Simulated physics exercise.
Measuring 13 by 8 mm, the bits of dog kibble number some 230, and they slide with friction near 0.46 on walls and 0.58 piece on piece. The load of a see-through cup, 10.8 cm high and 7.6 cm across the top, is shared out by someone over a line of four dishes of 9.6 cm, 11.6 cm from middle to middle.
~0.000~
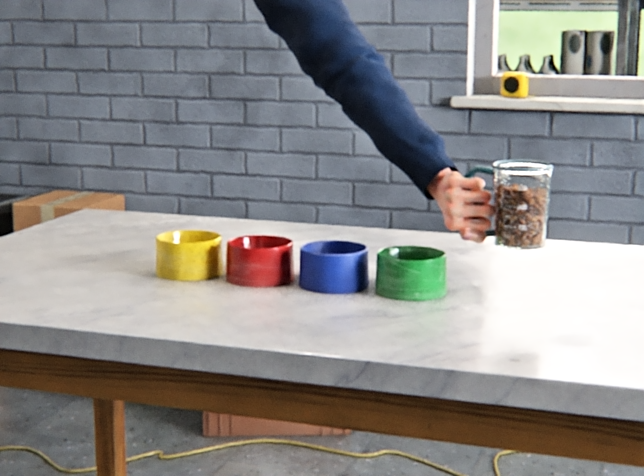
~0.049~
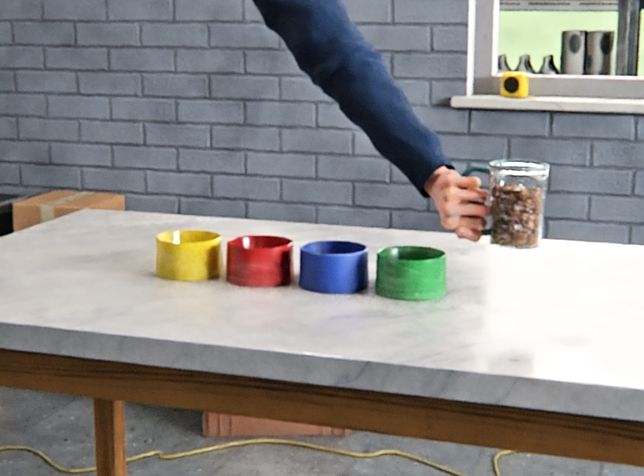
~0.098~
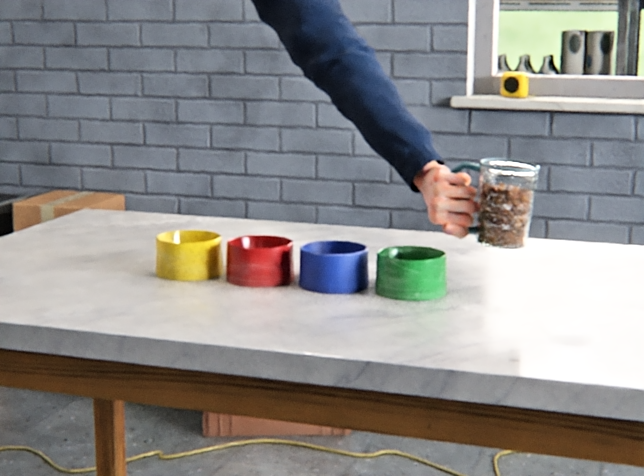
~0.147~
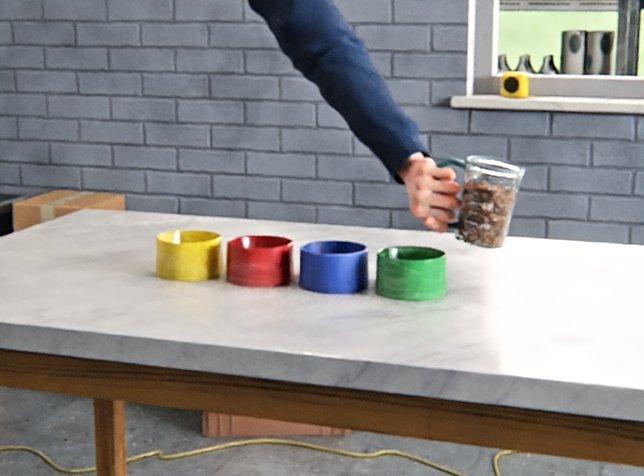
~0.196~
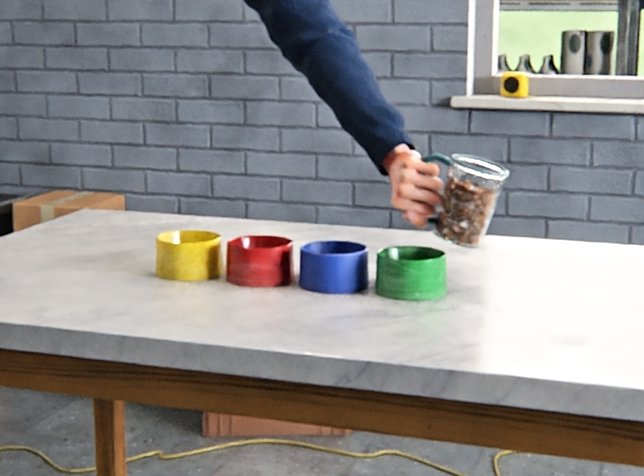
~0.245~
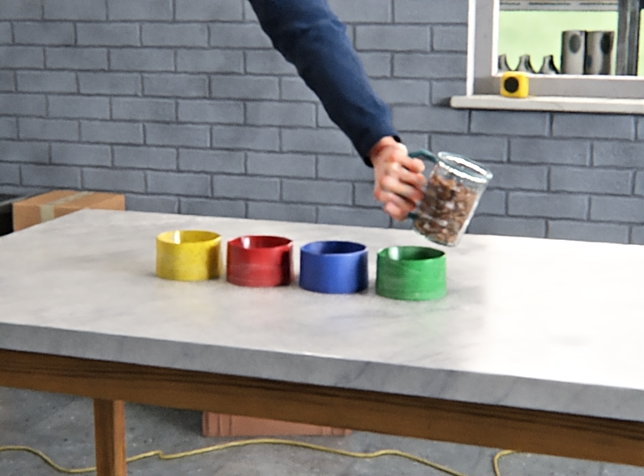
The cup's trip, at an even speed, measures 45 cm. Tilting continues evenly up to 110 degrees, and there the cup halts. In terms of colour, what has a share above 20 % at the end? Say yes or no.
Red: Yes, blue: No, green: No, yellow: No, counter: No.
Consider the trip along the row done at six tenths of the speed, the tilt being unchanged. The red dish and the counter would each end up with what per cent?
Then the red dish gets 60 and the counter 10.
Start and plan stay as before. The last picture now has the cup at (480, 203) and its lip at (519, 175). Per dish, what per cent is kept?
In the end red holds 70, blue holds 10, green holds 0, yellow holds 0.
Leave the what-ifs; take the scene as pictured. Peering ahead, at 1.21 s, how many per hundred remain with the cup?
80 per cent.
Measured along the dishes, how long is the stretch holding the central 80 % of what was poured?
It spans roughly 5 centimetres along the row.
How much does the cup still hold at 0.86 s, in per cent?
Some 100 per cent of the load.
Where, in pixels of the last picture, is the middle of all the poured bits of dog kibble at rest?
Close to pixel (259, 262).
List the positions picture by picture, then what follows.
Cup at (521, 205), tilt 0 degrees, lip at (551, 167), moved 0.0 cm; middle of the pieces at (518, 213); green dish at (412, 254); blue dish at (334, 248); red dish at (260, 242); yellow dish at (189, 237), in the first picture.
Cup at (517, 205), tilt 1 degrees, lip at (547, 167), moved 0.5 cm; middle of the pieces at (514, 212), in the second picture.
Cup at (505, 204), tilt 5 degrees, lip at (538, 169), moved 2.1 cm; middle of the pieces at (502, 211), in the third picture.
Cup at (487, 203), tilt 10 degrees, lip at (522, 171), moved 4.7 cm; middle of the pieces at (483, 210), in the fourth picture.
Cup at (468, 202), tilt 16 degrees, lip at (506, 174), moved 7.3 cm; middle of the pieces at (464, 208), in the fifth picture.
Cup at (449, 201), tilt 22 degrees, lip at (490, 177), moved 9.9 cm; middle of the pieces at (444, 206); green dish at (412, 254); blue dish at (334, 248); red dish at (260, 242); yellow dish at (189, 237). Its pace works out near 115 degrees a second; the hand travels 53 cm a second, in the sixth picture.
Then, at 0.61 s, tilt 64 degrees; cup holds 100 %.
After 0.86 s, tilt 94 degrees; cup holds 100 %.
Then, at 1.21 s, tilt 110 degrees; cup holds 80 %, red 20 %.
By 3.3 s all is still; red 90 %, blue 0 %, green 0 %, yellow 0 %, counter 0 %, cup 10 %.
